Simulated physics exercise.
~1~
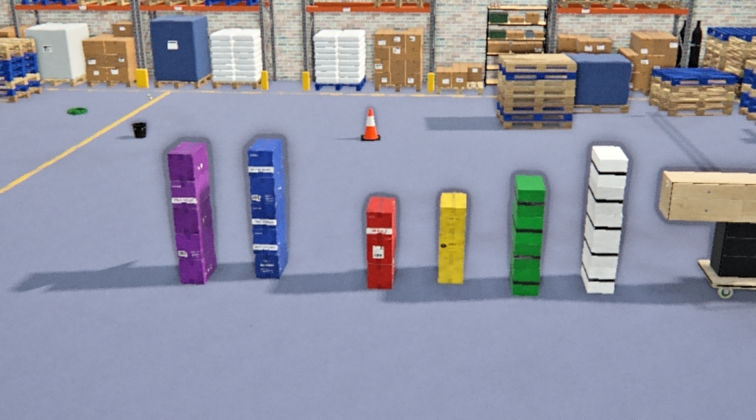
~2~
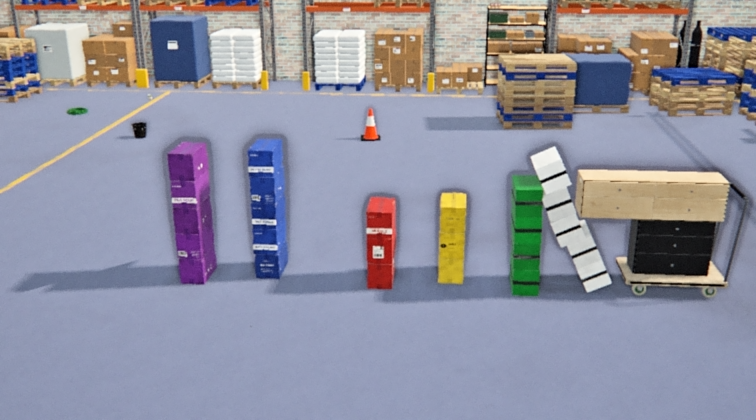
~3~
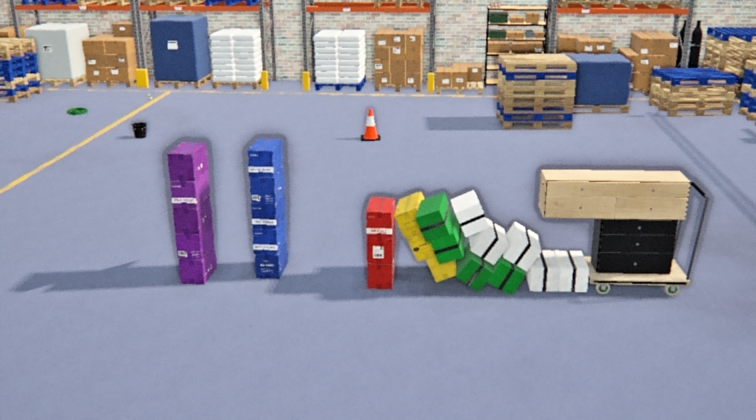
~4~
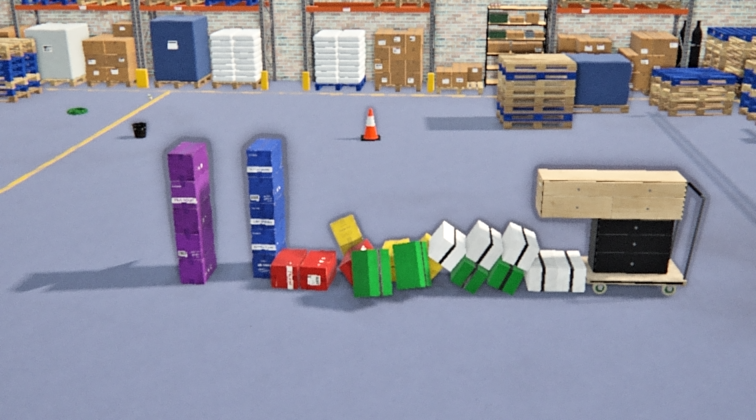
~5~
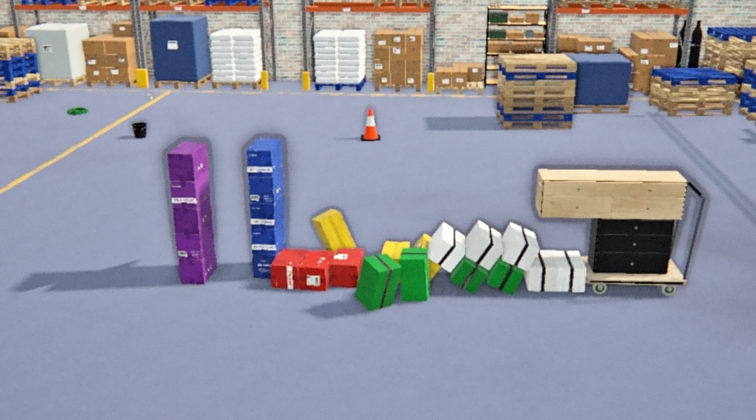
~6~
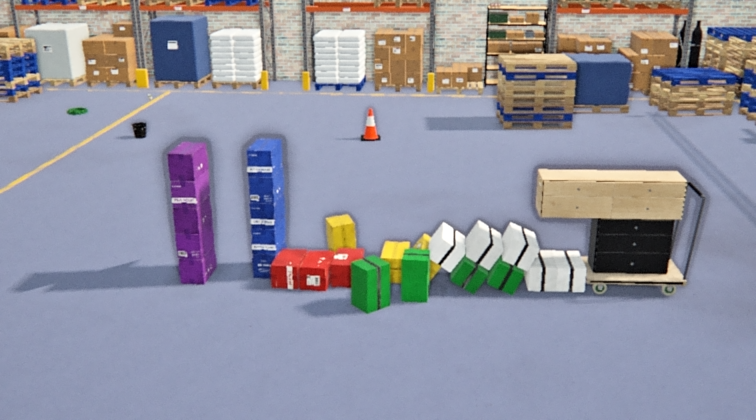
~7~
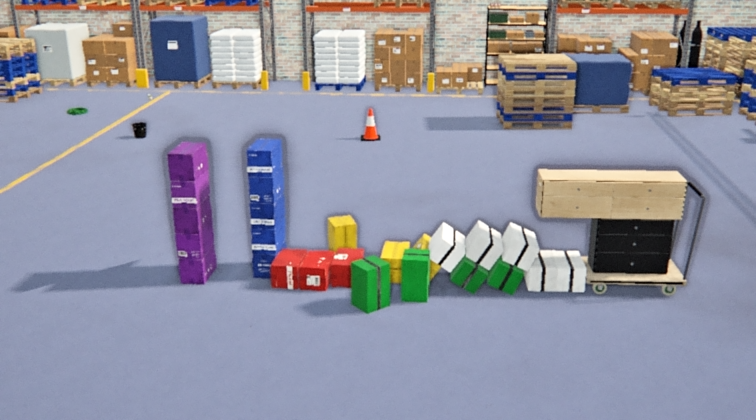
Loaded trolley rolling left into a white carton stack, toppling white, green, yellow and red stacks while blue and purple stay standing.
